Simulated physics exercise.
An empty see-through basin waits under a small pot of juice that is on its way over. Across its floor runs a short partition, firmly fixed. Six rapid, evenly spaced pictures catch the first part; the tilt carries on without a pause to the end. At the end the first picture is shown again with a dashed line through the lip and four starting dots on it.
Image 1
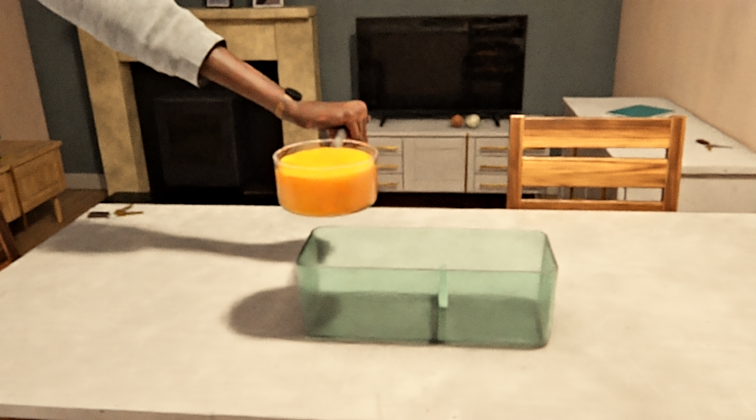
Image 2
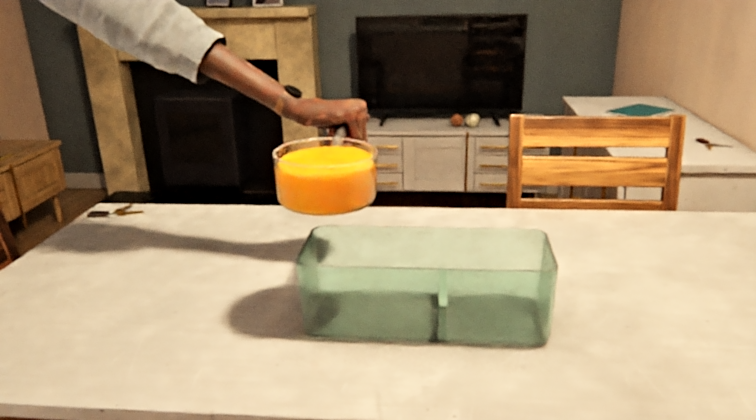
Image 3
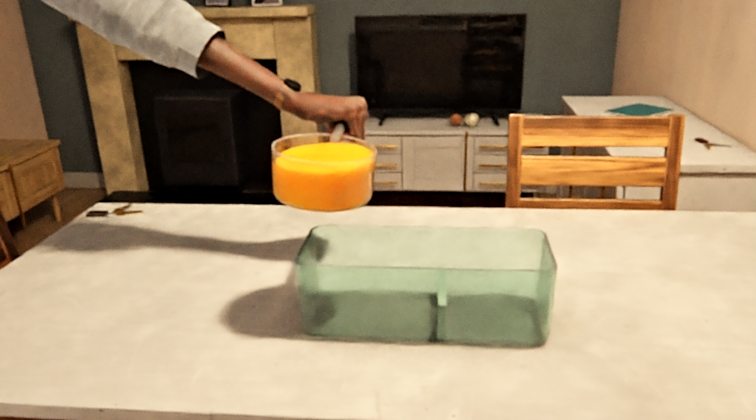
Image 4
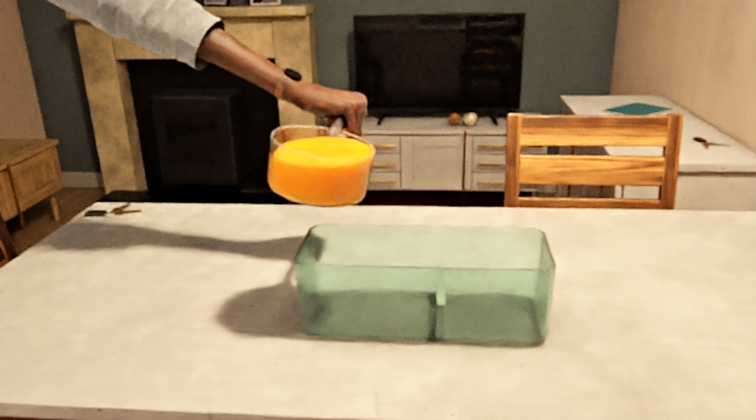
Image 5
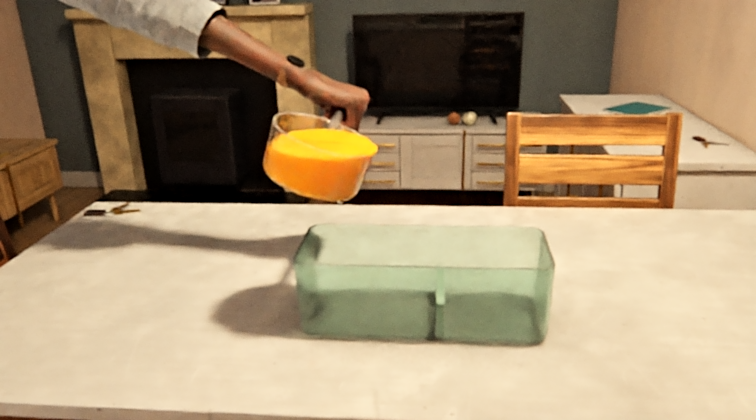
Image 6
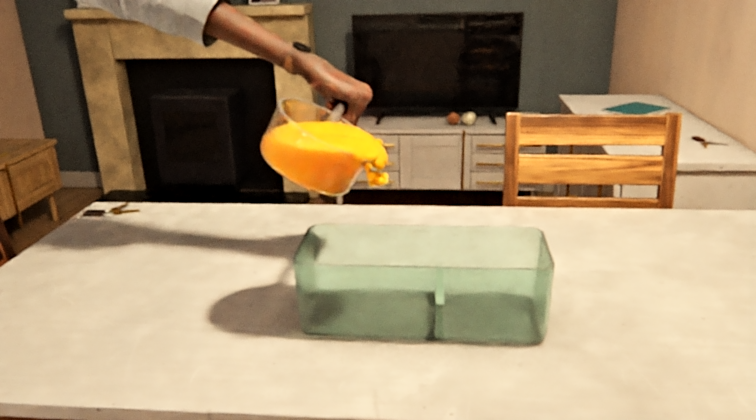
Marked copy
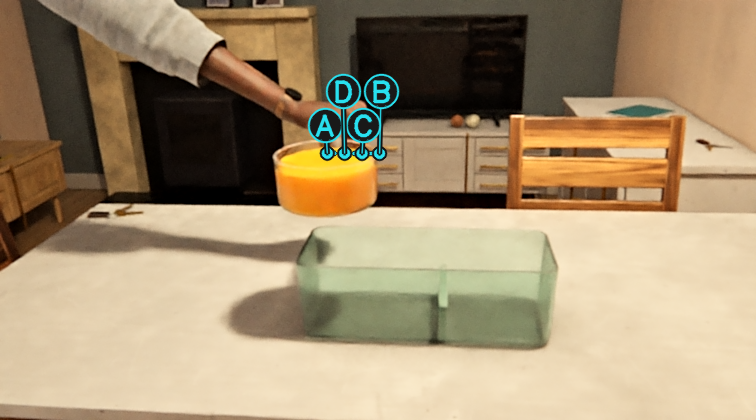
A hand tilts a clear pot of orange juice until juice slips over its lip.
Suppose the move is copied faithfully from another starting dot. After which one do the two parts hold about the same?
C is best.
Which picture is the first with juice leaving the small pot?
Picture 5.
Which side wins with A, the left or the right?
The left one.
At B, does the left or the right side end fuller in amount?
The right side.
On the marked copy, A at (327, 153); B at (379, 153); C at (362, 153); D at (344, 153).
With A, about 96 % ends left of the wall and 2 % right of it.
With B, about 18 % ends left of the wall and 81 % right of it.
With C, about 48 % ends left of the wall and 51 % right of it.
With D, about 84 % ends left of the wall and 14 % right of it.
